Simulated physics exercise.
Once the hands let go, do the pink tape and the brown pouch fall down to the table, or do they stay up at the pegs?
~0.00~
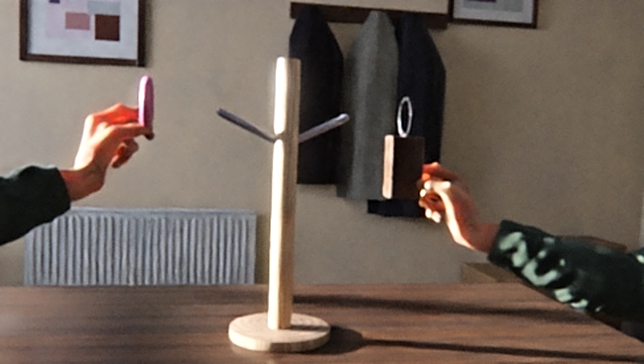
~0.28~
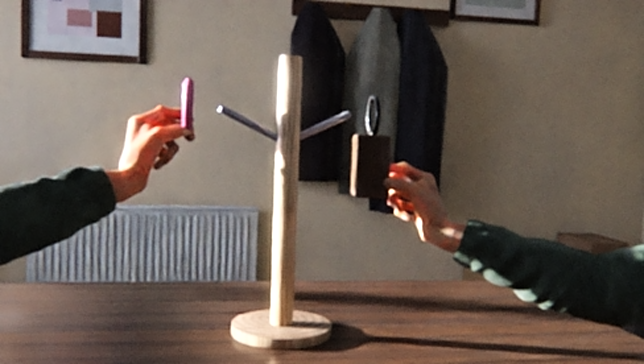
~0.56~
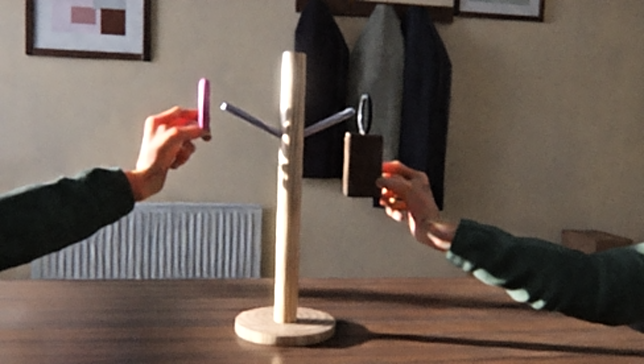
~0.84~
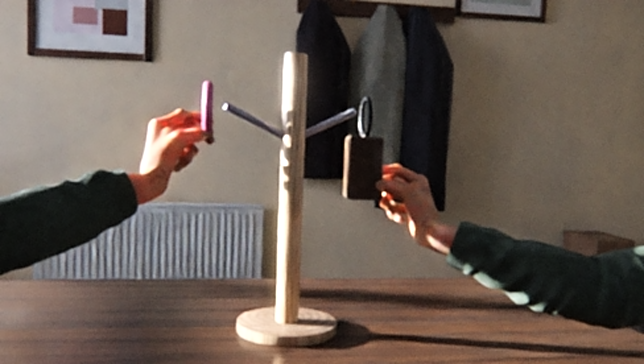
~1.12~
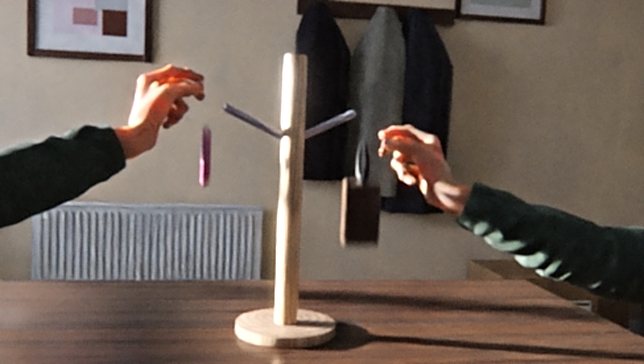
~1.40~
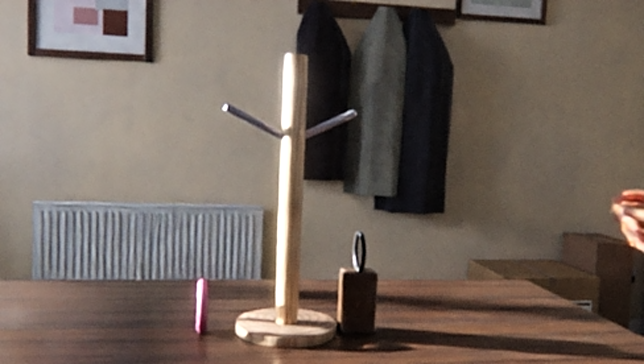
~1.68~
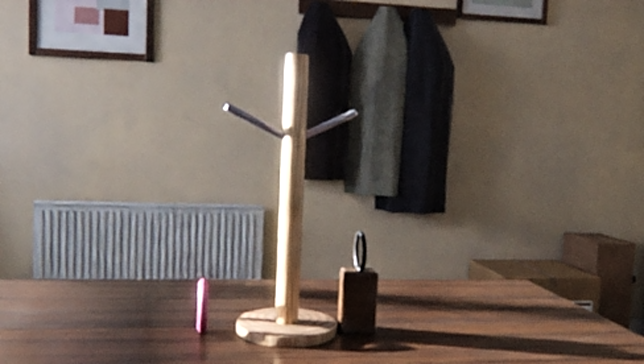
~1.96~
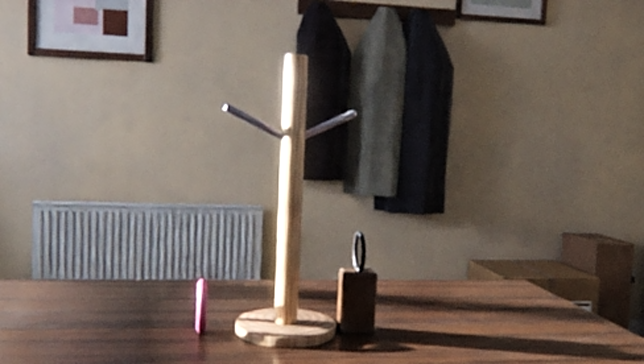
Both fall. The pink tape drops to the table left of the stand, and the brown pouch drops to the table on the right.
